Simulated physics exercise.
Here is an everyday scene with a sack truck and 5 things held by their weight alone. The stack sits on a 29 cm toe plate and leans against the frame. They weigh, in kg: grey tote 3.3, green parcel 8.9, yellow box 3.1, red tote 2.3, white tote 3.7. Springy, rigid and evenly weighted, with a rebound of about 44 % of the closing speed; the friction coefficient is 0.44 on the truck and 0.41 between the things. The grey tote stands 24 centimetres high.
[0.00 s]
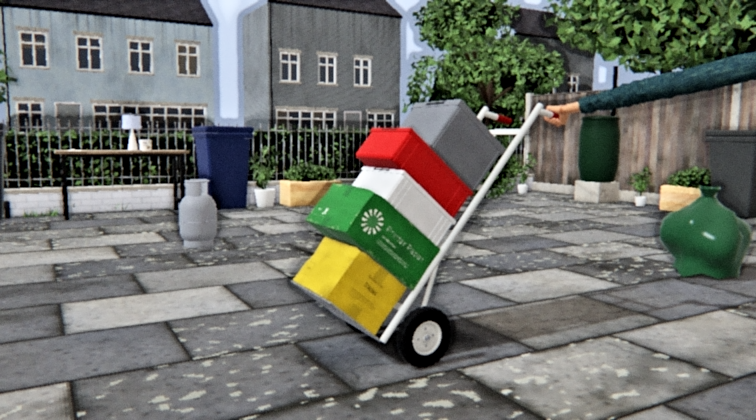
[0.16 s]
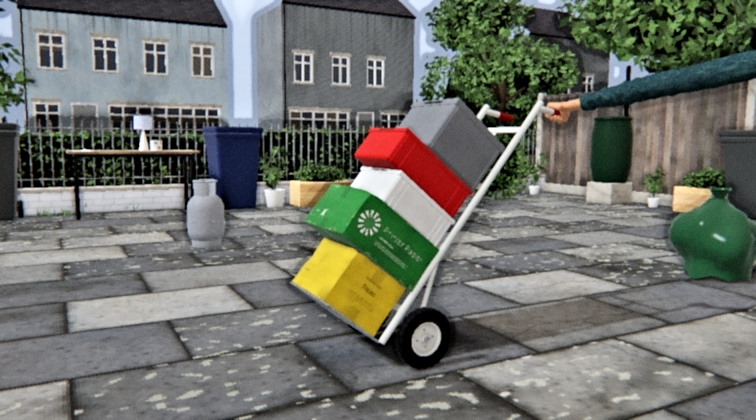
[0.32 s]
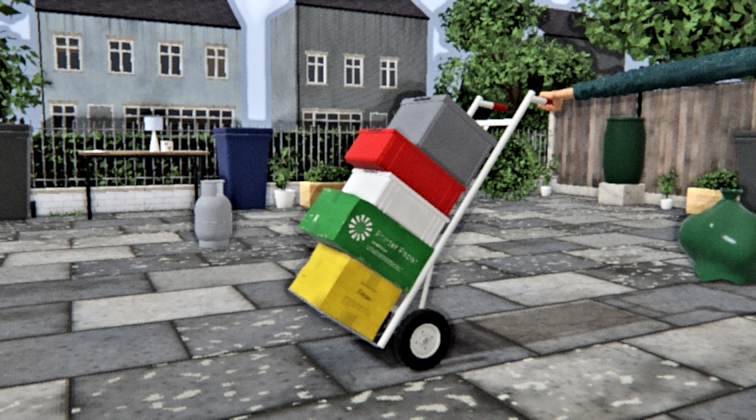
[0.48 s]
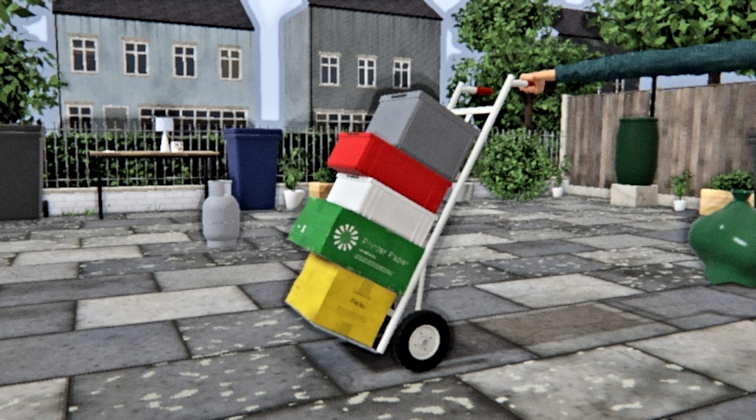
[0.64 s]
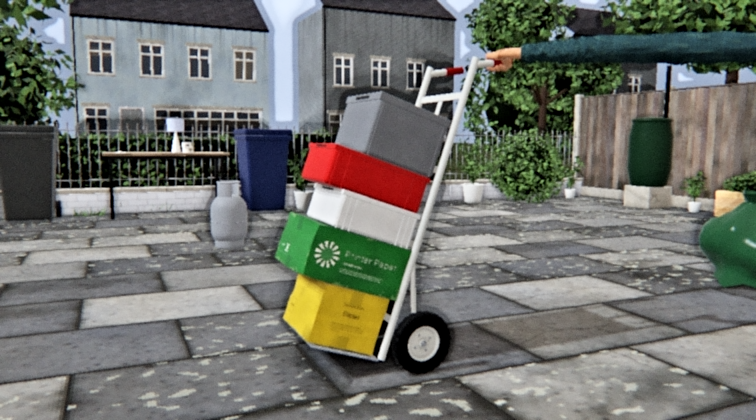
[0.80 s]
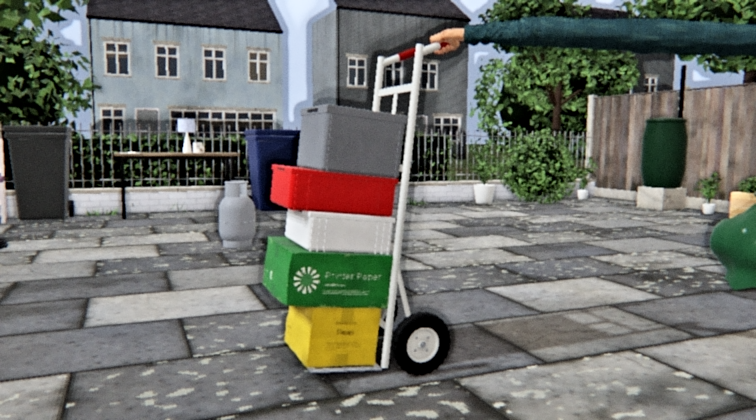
Stack of grey, red, white, green and yellow boxes on a hand truck tilting upright as a green-sleeved arm pushes the handle left.
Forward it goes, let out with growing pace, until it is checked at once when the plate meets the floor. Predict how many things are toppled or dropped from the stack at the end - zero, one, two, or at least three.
My prediction: At least three.
After 1.40 s, truck upright; grey tote tipped 23° from how it sat near (237, 156); green parcel tipped 23° from how it sat near (285, 281); red tote tipped 23° from how it sat.
After 1.80 s, truck upright; grey tote, green parcel, red tote and white tote now dropped from the stack; yellow box tipped 69° from how it sat.
After 2.20 s, truck upright; yellow box on its side.
At rest (3.2 s), dropped from the stack, grey tote, green parcel, red tote and white tote; tipped over on the truck, yellow box. Seen from the same camera at the end, green parcel near (125, 347).
